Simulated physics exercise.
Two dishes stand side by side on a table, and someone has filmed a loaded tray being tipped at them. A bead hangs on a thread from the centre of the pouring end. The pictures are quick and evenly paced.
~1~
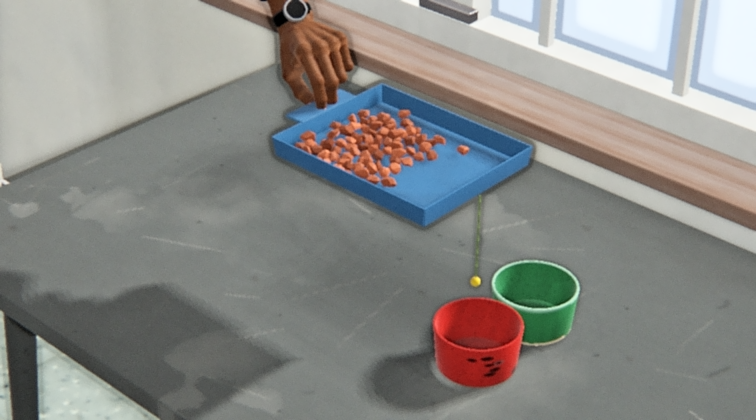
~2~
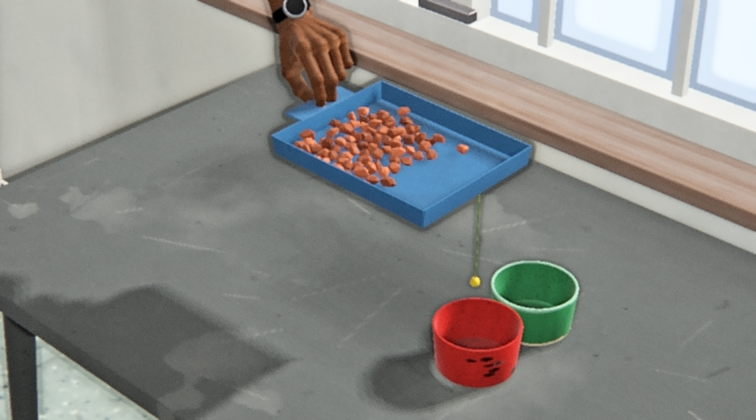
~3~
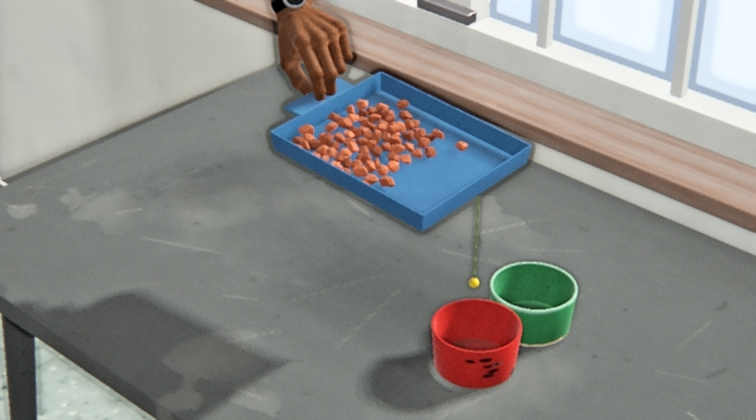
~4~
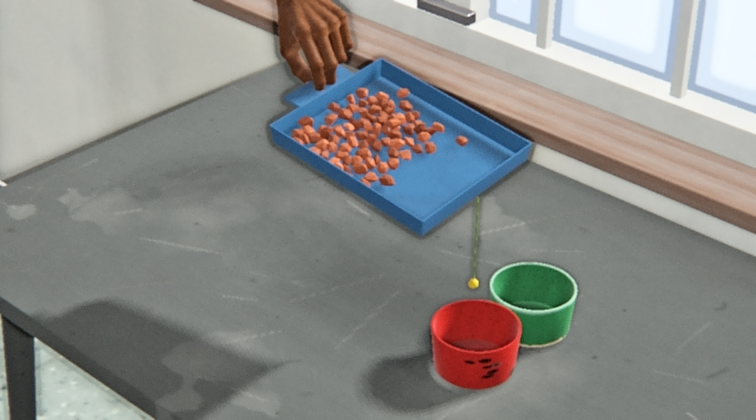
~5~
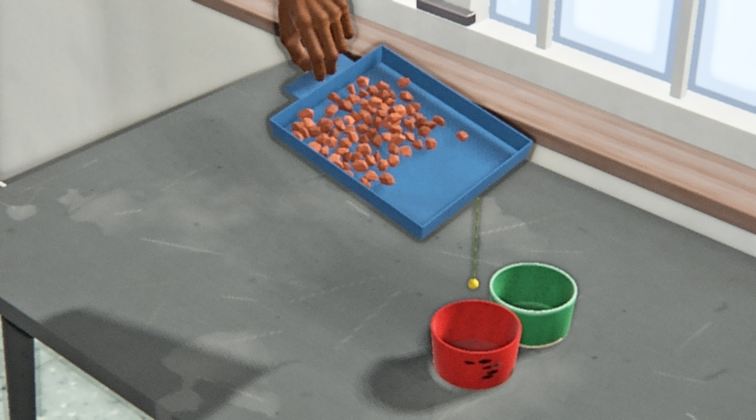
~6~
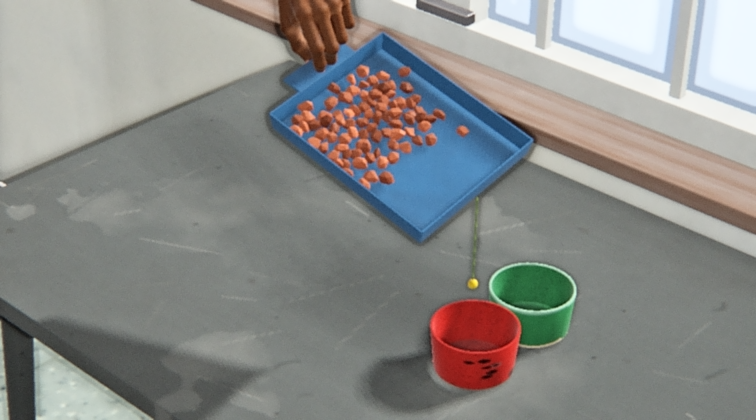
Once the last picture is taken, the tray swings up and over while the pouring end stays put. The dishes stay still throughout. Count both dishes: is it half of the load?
Most of what falls will come down outside the dishes.
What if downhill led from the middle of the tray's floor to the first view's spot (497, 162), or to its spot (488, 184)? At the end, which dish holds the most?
First place: The dish to the right; second place: The dish to the right.
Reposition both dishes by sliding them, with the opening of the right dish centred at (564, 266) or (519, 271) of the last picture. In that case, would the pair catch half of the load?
The first time it's lower than half, the second time lower than half.
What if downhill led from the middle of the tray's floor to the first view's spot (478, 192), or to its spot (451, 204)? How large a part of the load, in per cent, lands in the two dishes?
70 % and 50 %, roughly.
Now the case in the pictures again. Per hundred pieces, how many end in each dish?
Left dish 20 per cent; right dish 0 per cent.
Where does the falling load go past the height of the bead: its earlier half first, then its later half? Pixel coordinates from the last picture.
Around (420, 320) and then (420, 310).
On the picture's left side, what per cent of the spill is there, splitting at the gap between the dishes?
Estimate: Near 100 per cent.
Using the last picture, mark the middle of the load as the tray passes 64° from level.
Mark it at roughly (410, 193) in the final frame.
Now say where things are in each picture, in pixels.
The first frame shows corners of the pouring end (424, 207) and (529, 146), level; middle of the load (372, 149), bits of crushed brick; left dish (512, 359); right dish (568, 318); bead on its thread (476, 282).
The second frame shows corners of the pouring end (424, 209) and (528, 146), level; middle of the load (372, 148).
The third frame shows corners of the pouring end (423, 213) and (528, 145), tipped barely, lowest at the left corner; middle of the load (371, 145).
The fourth frame shows corners of the pouring end (423, 219) and (528, 143), tipped a little, lowest at the left corner; middle of the load (371, 139).
The fifth frame shows corners of the pouring end (422, 224) and (529, 142), tipped clearly, lowest at the left corner; middle of the load (371, 133).
The sixth frame shows corners of the pouring end (422, 229) and (529, 140), tipped clearly, lowest at the left corner; middle of the load (371, 127); left dish (509, 361); right dish (566, 320).
Just after the last frame, tray tipped steeply; almost all on the tray; just a few in the air.
A moment on, tray tipped past a quarter turn; roughly half on the tray; about a tenth in the left dish; roughly a third outside both; about a tenth in the air.
Further on, tray tipped past a quarter turn; roughly a quarter in the left dish; the larger part outside both.
When it is over, tray tipped past a quarter turn; roughly a quarter in the left dish; not one in the right dish; the larger part outside both.
